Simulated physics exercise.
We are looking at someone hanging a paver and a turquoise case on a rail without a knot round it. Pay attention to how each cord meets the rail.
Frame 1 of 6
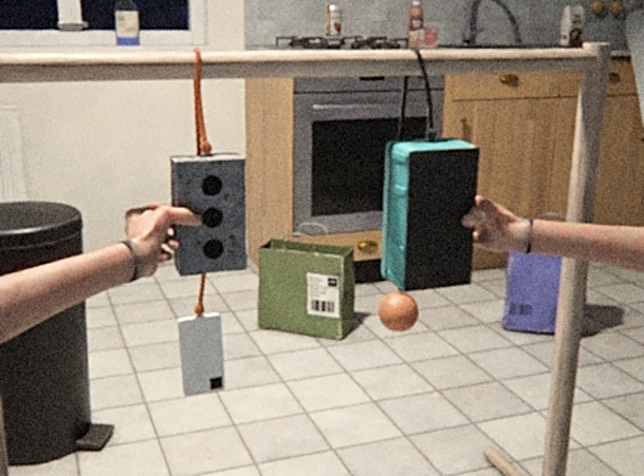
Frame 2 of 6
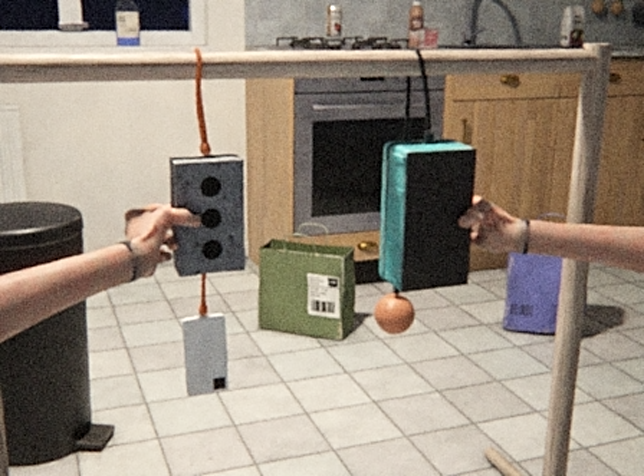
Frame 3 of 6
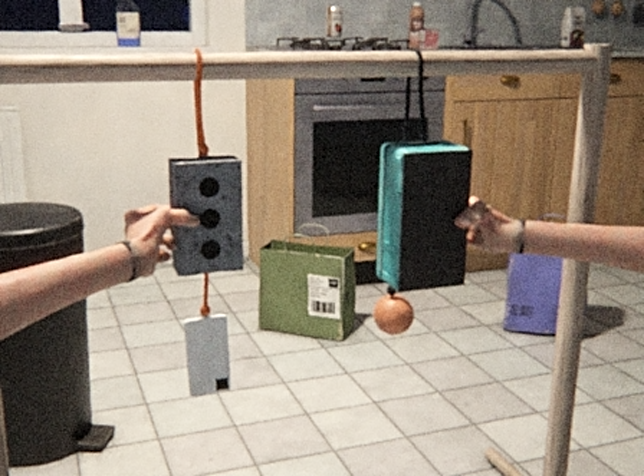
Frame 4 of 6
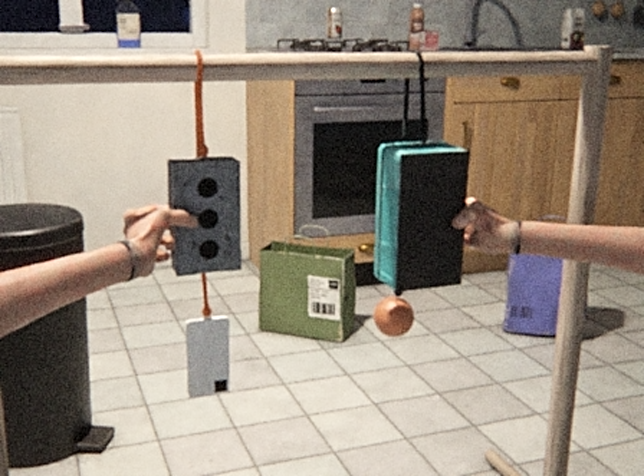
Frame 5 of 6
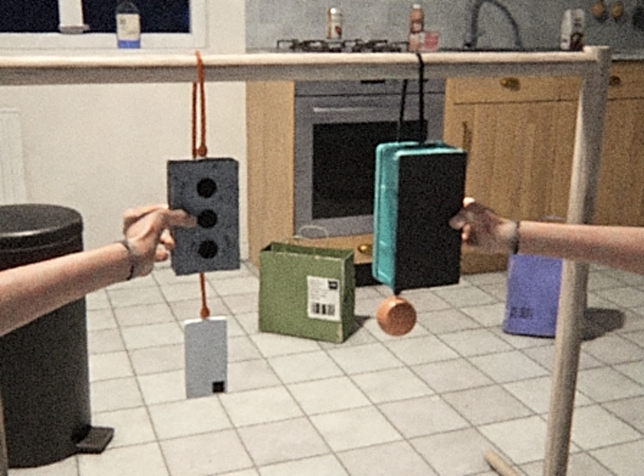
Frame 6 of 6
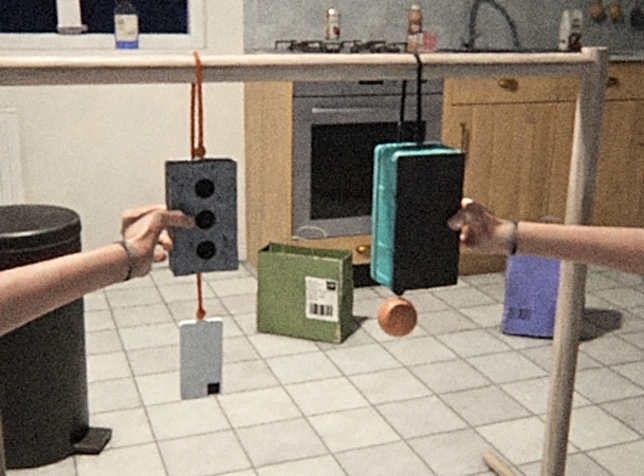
The video shows two hands touching a dark paver and a turquoise case that hang by cords laid over a wooden rail, a phone and an orange dangling beneath them, as both objects shift very slightly left.
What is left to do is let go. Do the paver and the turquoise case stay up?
One by one: The paver ends up lower. The turquoise case ends up lower.
Then, 0.54 s past the final frame, paver on the floor; turquoise case on the floor.
When it is over, paver on the floor; turquoise case on the floor. The paver pulls its rope through and the turquoise case runs down to the floor.
